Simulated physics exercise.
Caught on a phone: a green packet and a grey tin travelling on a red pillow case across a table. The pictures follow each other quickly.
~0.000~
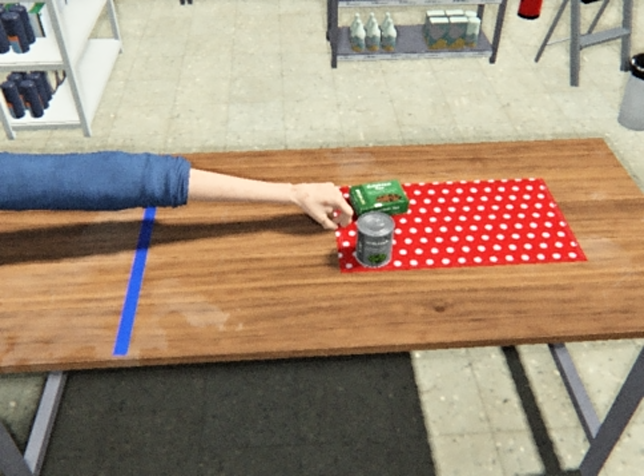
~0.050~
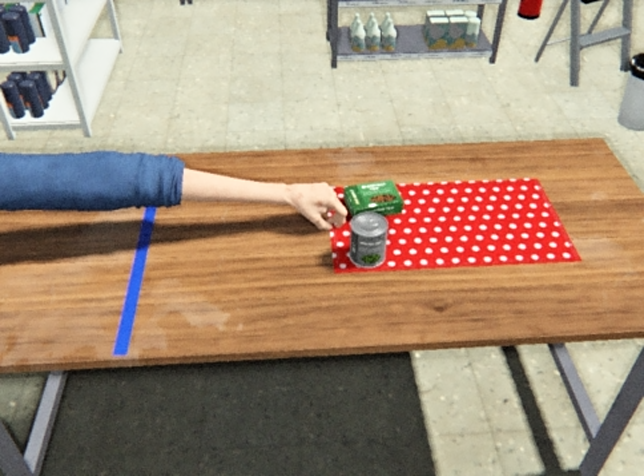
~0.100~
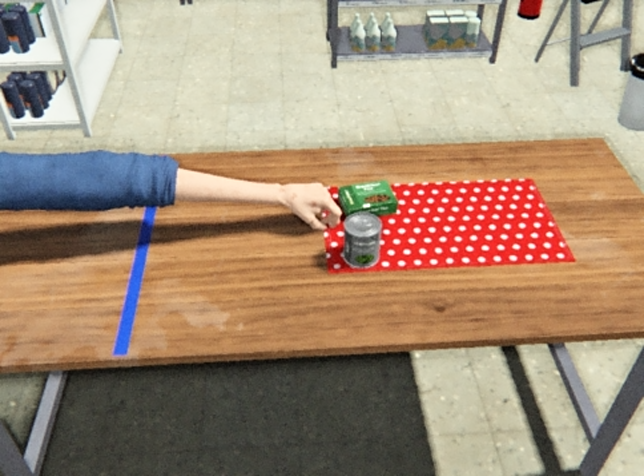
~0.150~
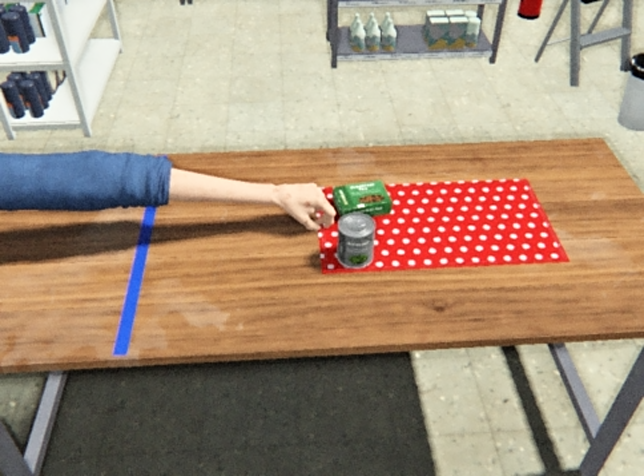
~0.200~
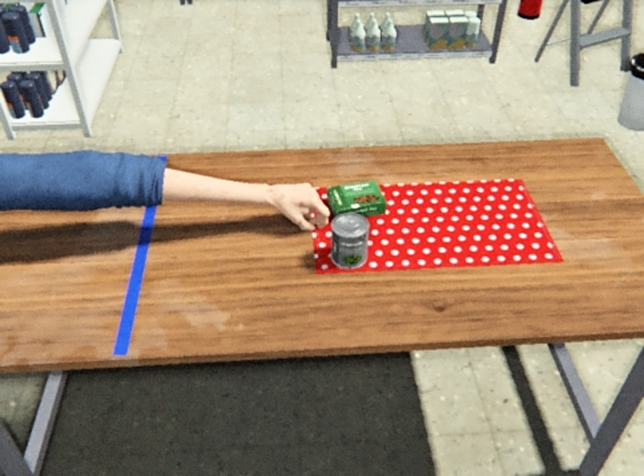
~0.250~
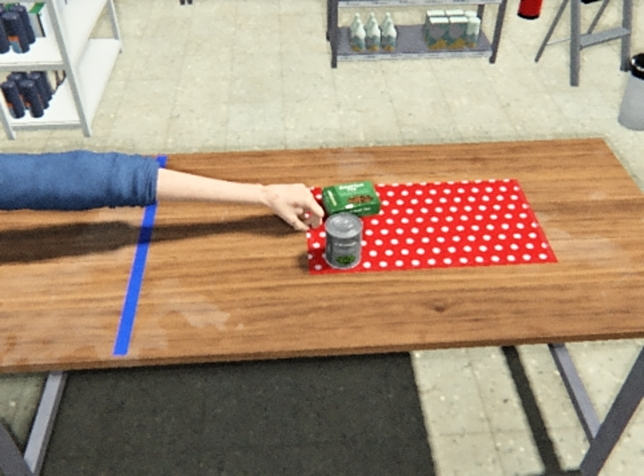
A hand pulling a red polka-dot cloth slowly left across a wooden table, with a green packet and grey tin riding on it.
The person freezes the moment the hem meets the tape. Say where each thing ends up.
In the end the green packet remains aboard, the grey tin keeps its seat.
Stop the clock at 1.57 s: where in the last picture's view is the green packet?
At about (201, 207).
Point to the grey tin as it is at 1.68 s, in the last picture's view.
At about (169, 249).
After 1.57 s, hem at the tape; green packet on the cloth near (201, 207); grey tin on the cloth near (177, 249).
After 1.68 s, hem at the tape; green packet on the cloth near (194, 208); grey tin on the cloth near (168, 249).
In the end, hem at the tape; green packet on the cloth near (194, 208); grey tin on the cloth near (168, 249). The green packet keeps its seat and the grey tin stays on the cloth.
